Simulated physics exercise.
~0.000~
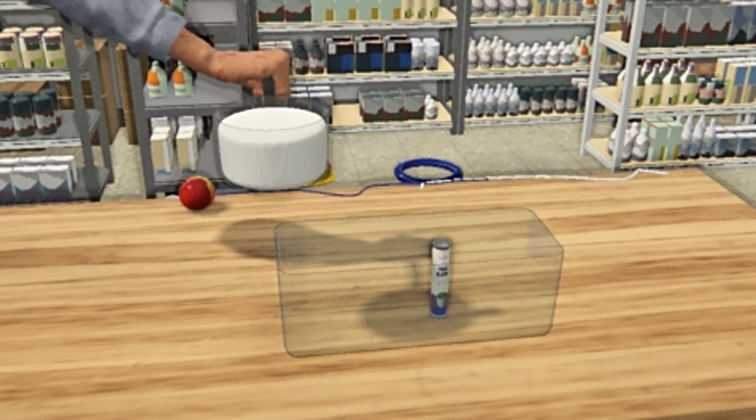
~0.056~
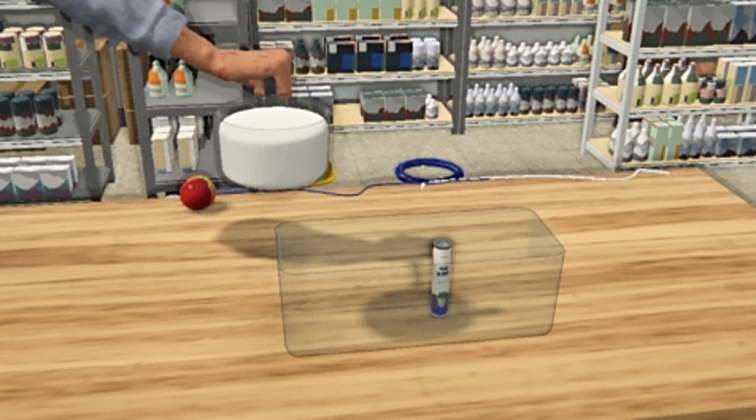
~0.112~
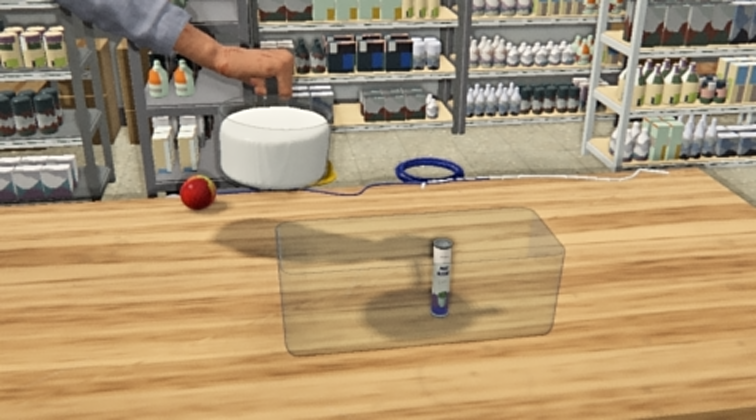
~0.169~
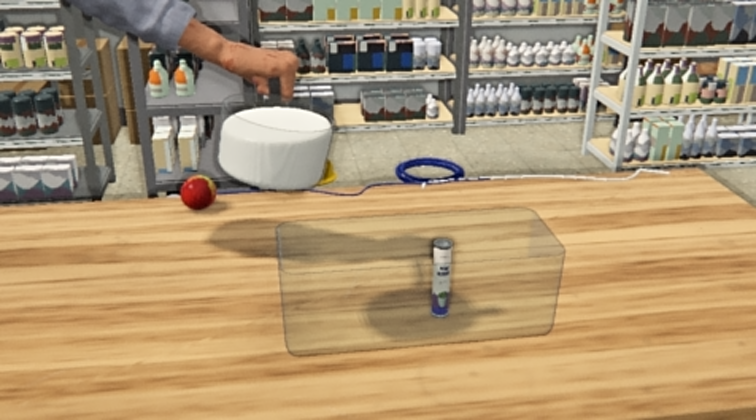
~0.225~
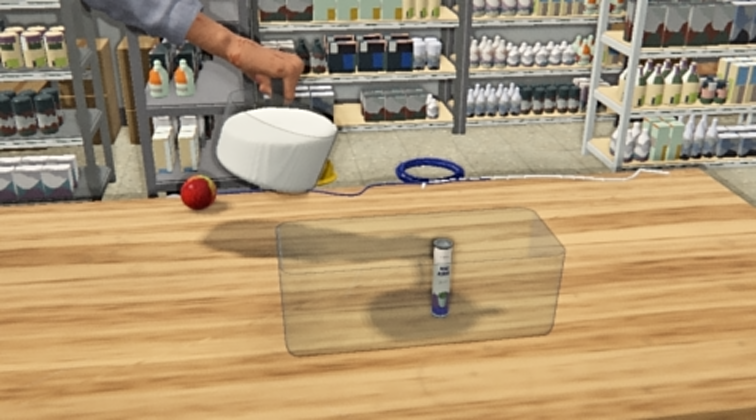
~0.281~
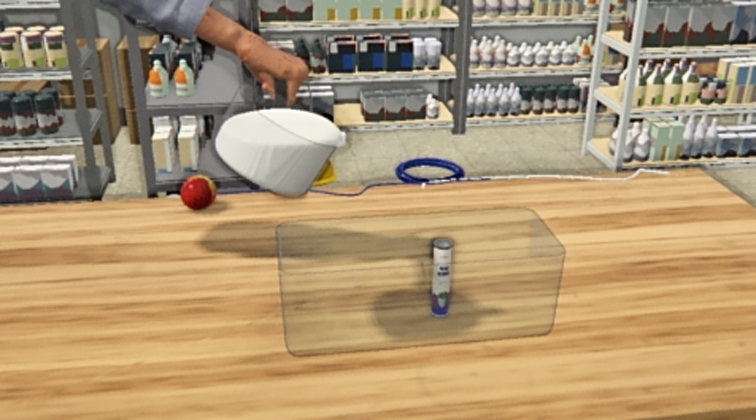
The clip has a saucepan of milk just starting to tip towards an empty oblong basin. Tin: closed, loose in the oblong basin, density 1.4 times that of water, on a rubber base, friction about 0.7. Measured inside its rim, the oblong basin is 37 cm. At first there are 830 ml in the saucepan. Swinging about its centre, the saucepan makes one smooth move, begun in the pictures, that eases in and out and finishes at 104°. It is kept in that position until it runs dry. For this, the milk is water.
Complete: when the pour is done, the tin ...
... remains on its base.
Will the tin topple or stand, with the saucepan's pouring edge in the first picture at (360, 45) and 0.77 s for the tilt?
Result: Tin tipped over.
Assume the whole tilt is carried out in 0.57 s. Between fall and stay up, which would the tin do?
In that case the tin stays vertical.
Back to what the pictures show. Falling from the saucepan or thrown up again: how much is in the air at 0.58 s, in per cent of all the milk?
About 38 per cent.
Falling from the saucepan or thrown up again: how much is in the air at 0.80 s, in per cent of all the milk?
Around 8 percent of it is airborne.
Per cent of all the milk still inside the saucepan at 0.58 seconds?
Close to 36 in a hundred.
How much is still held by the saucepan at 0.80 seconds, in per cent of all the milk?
Around 8 in a hundred.
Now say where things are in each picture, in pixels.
Tilt 0°; pouring edge (328, 111); surface from (218, 125) to (325, 121); the oblong basin's rim runs from (277, 249) to (547, 231); the tin's top is at (442, 247), in the first picture.
Tilt 1°; pouring edge (329, 112); surface from (219, 125) to (327, 121), in the second picture.
Tilt 5°; pouring edge (332, 116); surface from (222, 123) to (329, 121), in the third picture.
Tilt 12°; pouring edge (334, 122); surface from (222, 124) to (331, 122), in the fourth picture.
Tilt 20°; pouring edge (337, 131); surface from (223, 126) to (336, 123), in the fifth picture.
Tilt 31°; pouring edge (337, 141); surface from (220, 127) to (337, 132); 3 per cent is over the edge, in the sixth picture.
After 0.58 s the tilt is 89° and 36 per cent is still to pour; the tin stands where it began.
After 0.80 s the tilt is 104° and 8 per cent is still to pour; the tin stands where it began.
After 1.02 s the tilt is 104° and 1 per cent is still to pour; the tin stands where it began.
After 1.27 s the tilt is 104° and 0 per cent is still to pour; the tin stands where it began.
In the end the tin stands where it began.
